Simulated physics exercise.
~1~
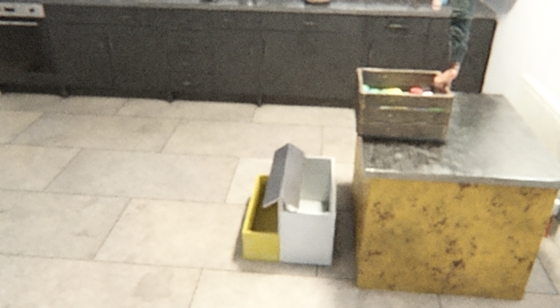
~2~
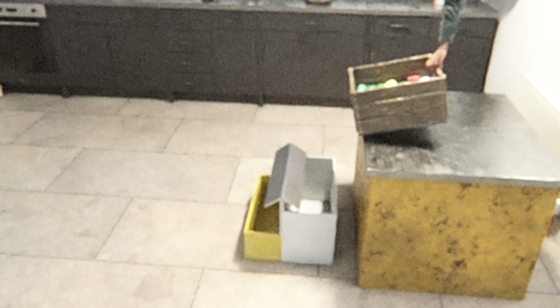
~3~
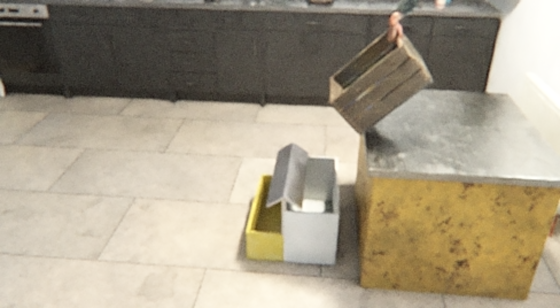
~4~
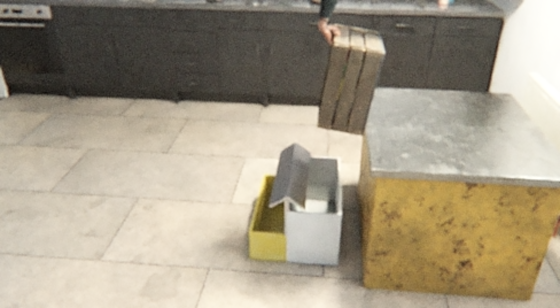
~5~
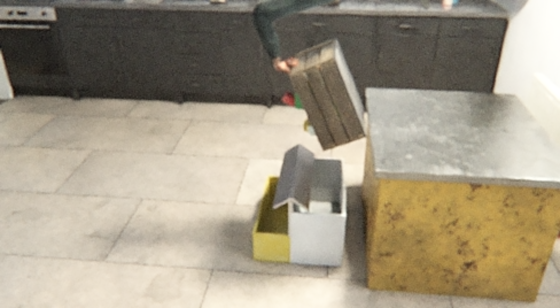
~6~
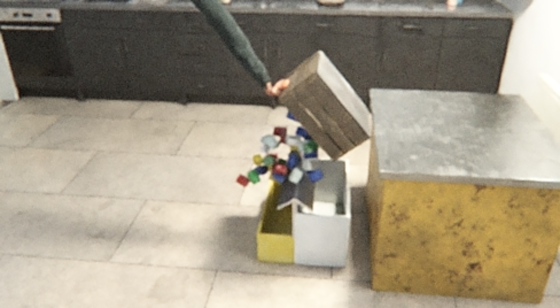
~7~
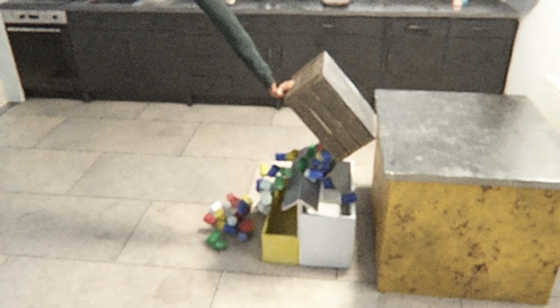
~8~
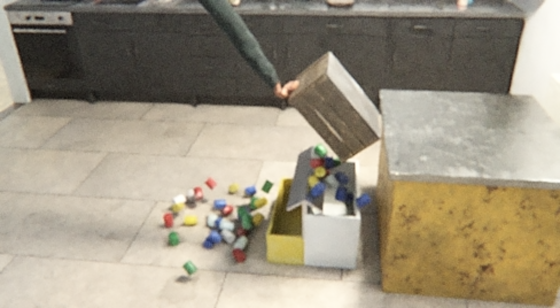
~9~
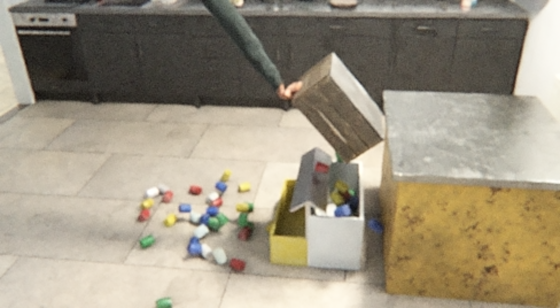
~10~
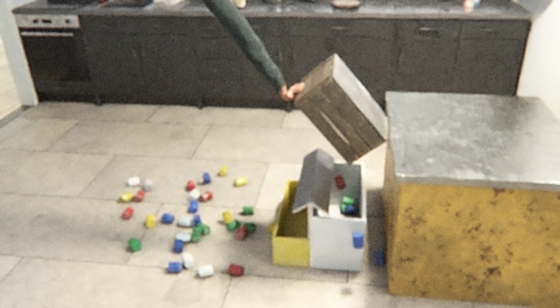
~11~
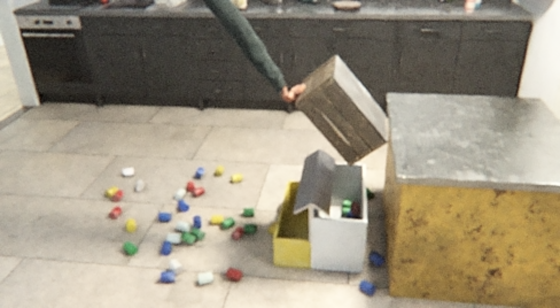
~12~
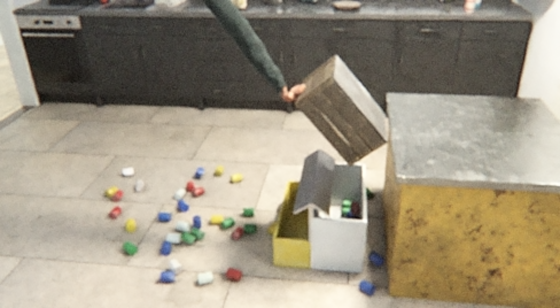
A wooden crate full of small colourful jars is tipped out over two bins on a pale tiled kitchen floor, seen from slightly above. The crate starts on a grey-topped, mottled yellow counter at right, with dark cabinets behind and a white and a yellow bin, topped by a grey ridge, to its left. A hand in a dark green sleeve lifts it leftward and turns it steeply over. The jars pour out in a clump, strike the ridge and bins, and scatter. Most roll left across the tiles and settle there, while some stay in the white bin and a few lie beside the counter.
